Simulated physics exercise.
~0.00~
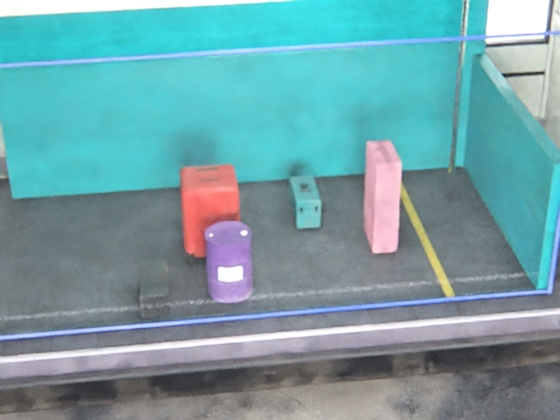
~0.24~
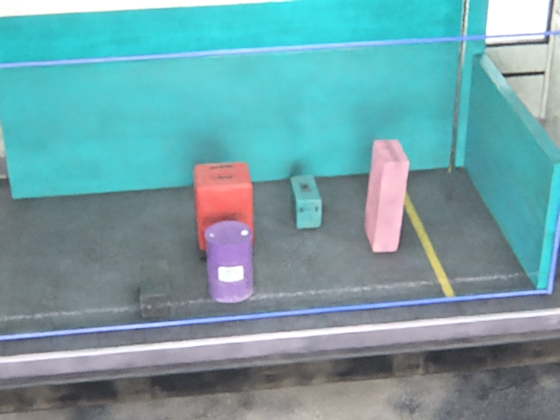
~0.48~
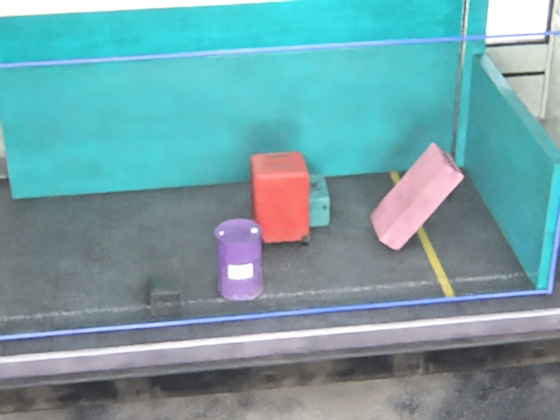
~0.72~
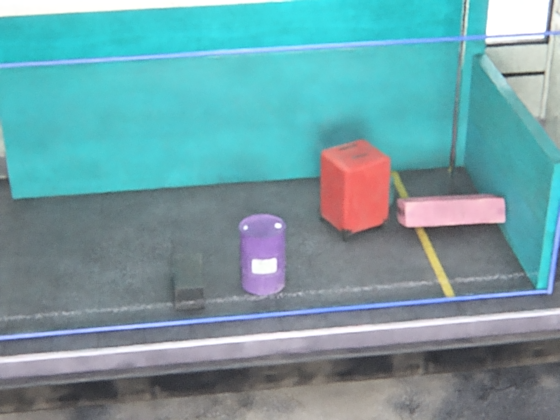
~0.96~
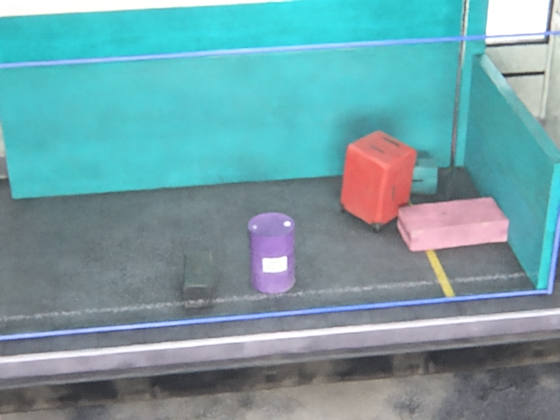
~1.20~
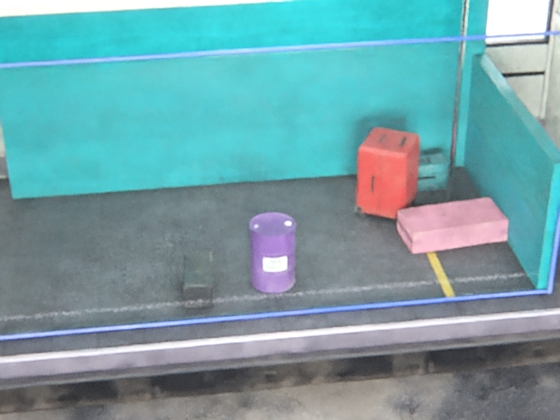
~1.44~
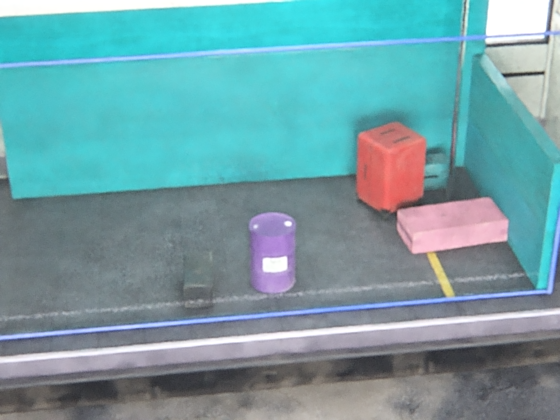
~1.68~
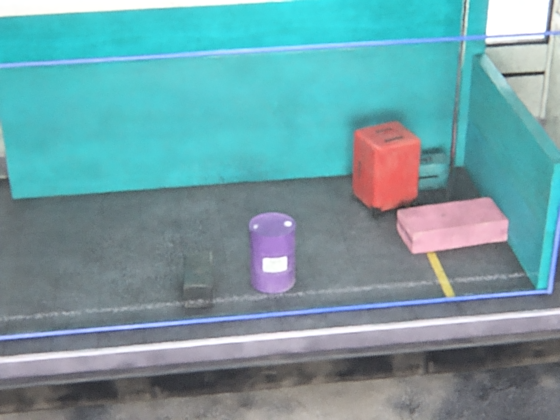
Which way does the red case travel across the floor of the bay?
The red case travels to the right, ending up near the back of the bay on the right side.
